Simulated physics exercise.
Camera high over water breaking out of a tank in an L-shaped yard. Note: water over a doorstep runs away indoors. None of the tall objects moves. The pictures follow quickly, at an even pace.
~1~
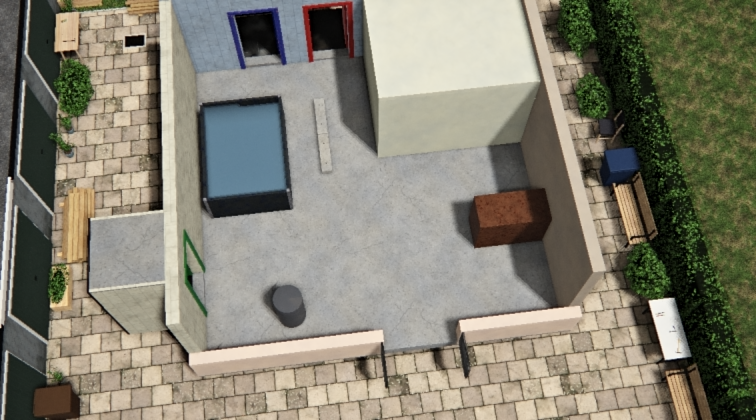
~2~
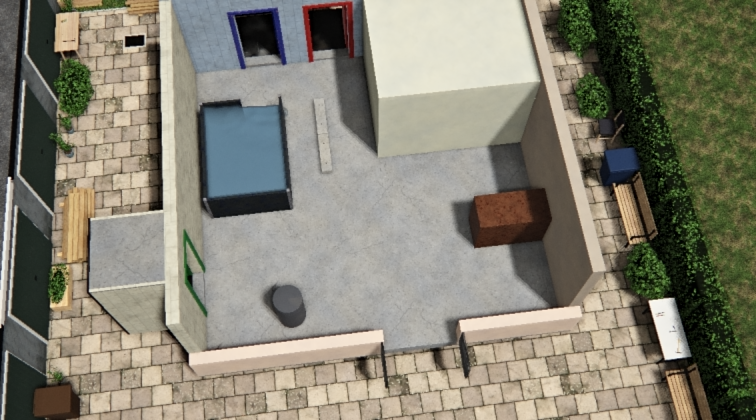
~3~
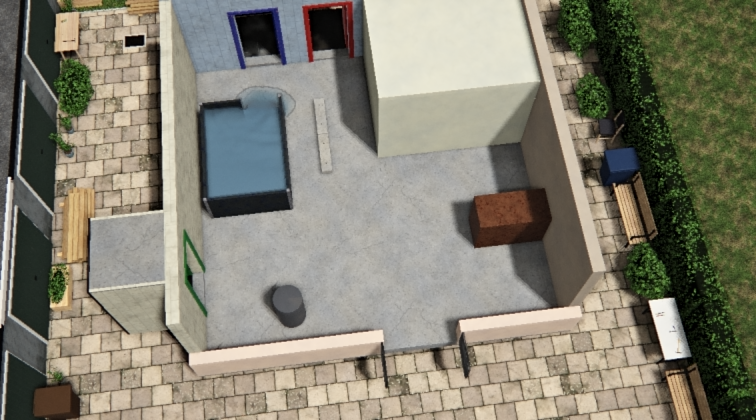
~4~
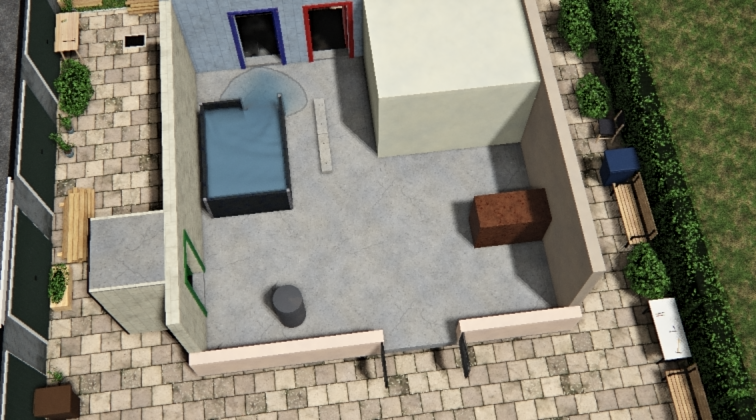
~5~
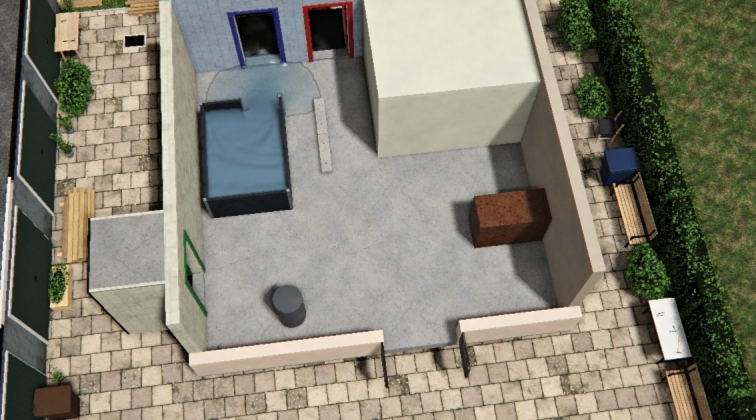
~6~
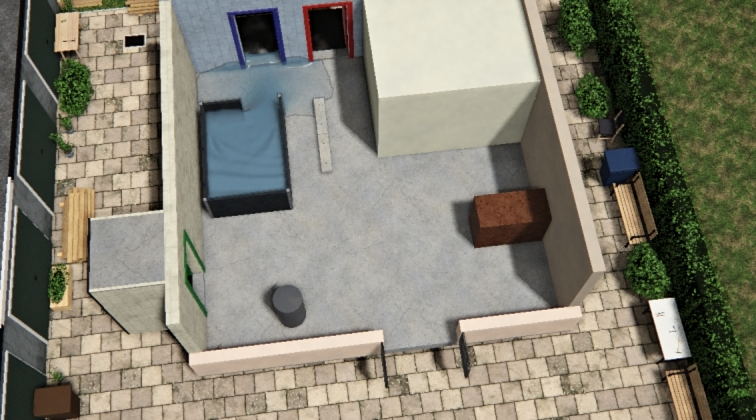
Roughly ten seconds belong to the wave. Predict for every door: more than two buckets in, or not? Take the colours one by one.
The red door: More than two; the green door: Not more than two; the blue door: More than two.
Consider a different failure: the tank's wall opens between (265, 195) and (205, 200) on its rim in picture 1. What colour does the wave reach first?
First to be reached: The one in green.
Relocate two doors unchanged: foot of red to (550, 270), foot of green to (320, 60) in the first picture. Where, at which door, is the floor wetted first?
The blue-painted one.
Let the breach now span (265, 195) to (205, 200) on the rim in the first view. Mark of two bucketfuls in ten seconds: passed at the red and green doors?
Red: Falls short; green: Exceeds it.
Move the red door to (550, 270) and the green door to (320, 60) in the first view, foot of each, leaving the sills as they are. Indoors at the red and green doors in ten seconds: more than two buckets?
The red door falls short, and the green door overflows.
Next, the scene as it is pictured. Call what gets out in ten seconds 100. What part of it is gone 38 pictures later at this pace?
Something close to 80 percent by that point.
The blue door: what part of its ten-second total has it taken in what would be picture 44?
I'd put it at 90 percent.
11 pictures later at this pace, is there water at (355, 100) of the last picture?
At that place: Wet.
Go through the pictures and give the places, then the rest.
Still water in the water tank at (244, 148), in the first frame.
The front is at (286, 114), out from the gap on the water tank's far side, in the second frame.
The front is at (249, 91), out from the gap on the water tank's far side, in the third frame.
Water pours out on the water tank's far side and has run to (257, 70), in the fourth frame.
The front is at (275, 55), out from the gap on the water tank's far side, in the fifth frame.
The front is at (320, 61), out from the gap on the water tank's far side, in the sixth frame.
A moment on, water covers 15 % of the floor; the red door under two buckets in, the green door not reached, the blue door far over two buckets in.
Next, water covers 20 % of the floor; the red door over two buckets in, the green door not reached, the blue door far over two buckets in.
Then, water covers 30 % of the floor; the red door far over two buckets in, the green door wet at the sill, nothing in, the blue door far over two buckets in.
Later, water covers 60 % of the floor; the red door far over two buckets in, the green door wet at the sill, nothing in, the blue door far over two buckets in.
In the end, water covers 75 % of the floor; the red door far over two buckets in, the green door wet at the sill, nothing in, the blue door far over two buckets in.
